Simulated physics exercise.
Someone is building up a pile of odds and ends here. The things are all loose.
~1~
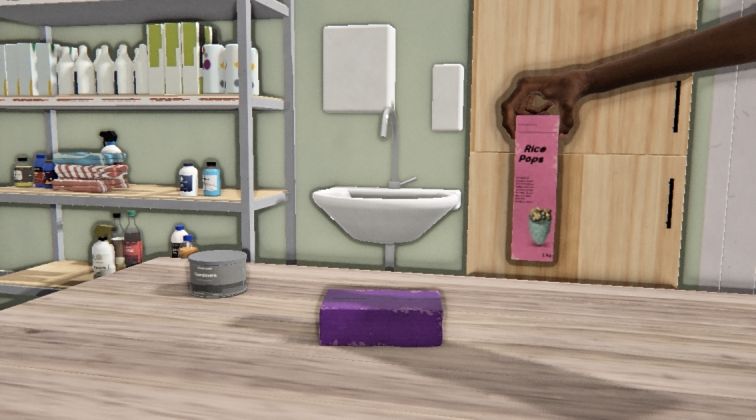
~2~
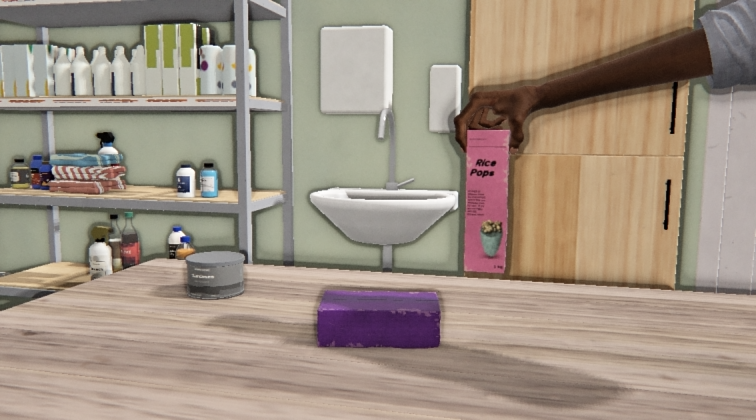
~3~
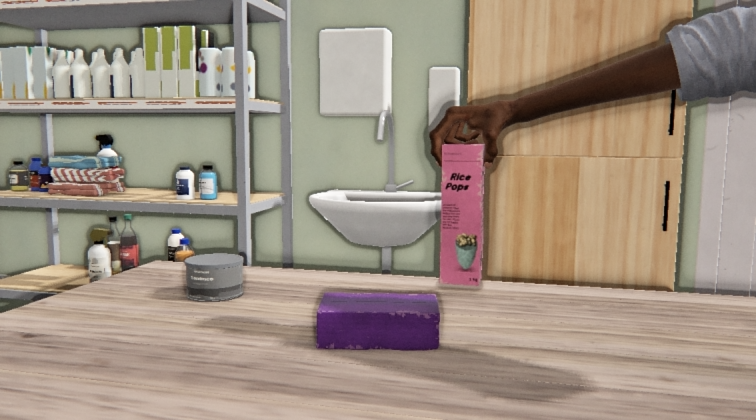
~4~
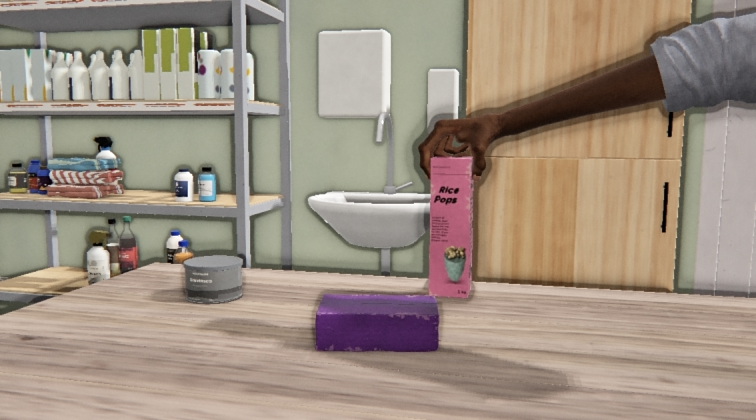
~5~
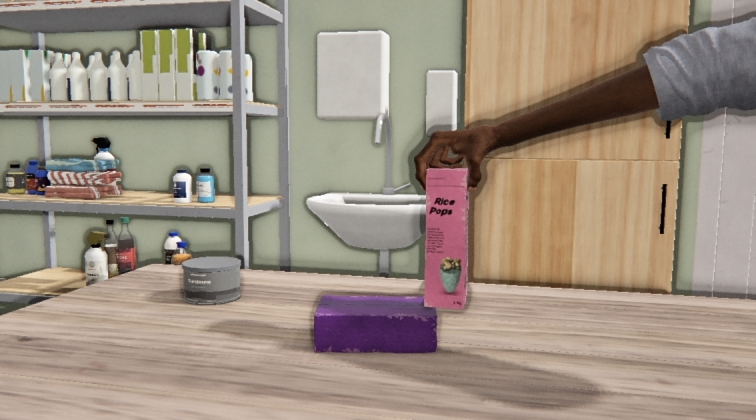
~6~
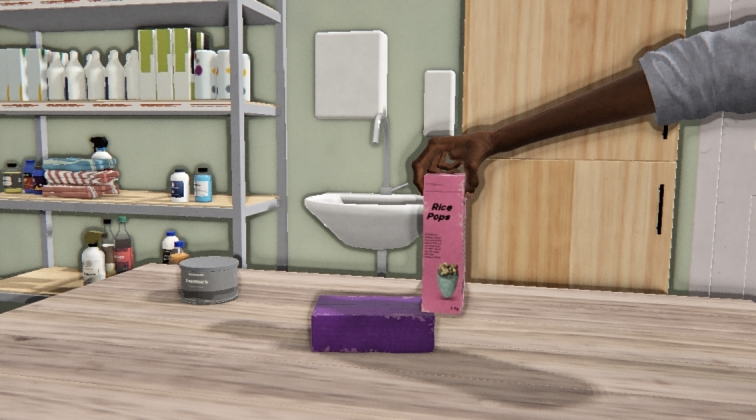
In a storeroom with shelves and a sink, a hand lowering a pink Rice Pops carton leftward onto a table beside a purple block.
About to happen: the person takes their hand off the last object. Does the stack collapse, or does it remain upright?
Basically the pile is insecure.
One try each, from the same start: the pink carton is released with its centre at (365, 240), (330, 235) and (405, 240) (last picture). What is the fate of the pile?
For the first case the pile survives; for the second, it survives; for the third, it survives.
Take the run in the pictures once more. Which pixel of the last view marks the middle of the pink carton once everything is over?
The object finishes somewhere near (531, 333).
Then, 0.40 s after the last picture, pink carton now fallen.
Then, 0.50 s after the last picture, things are still on the move.
At rest, fallen, pink carton; the other 2 in place. Seen from the same camera at the end, pink carton near (531, 333). The pile comes apart.
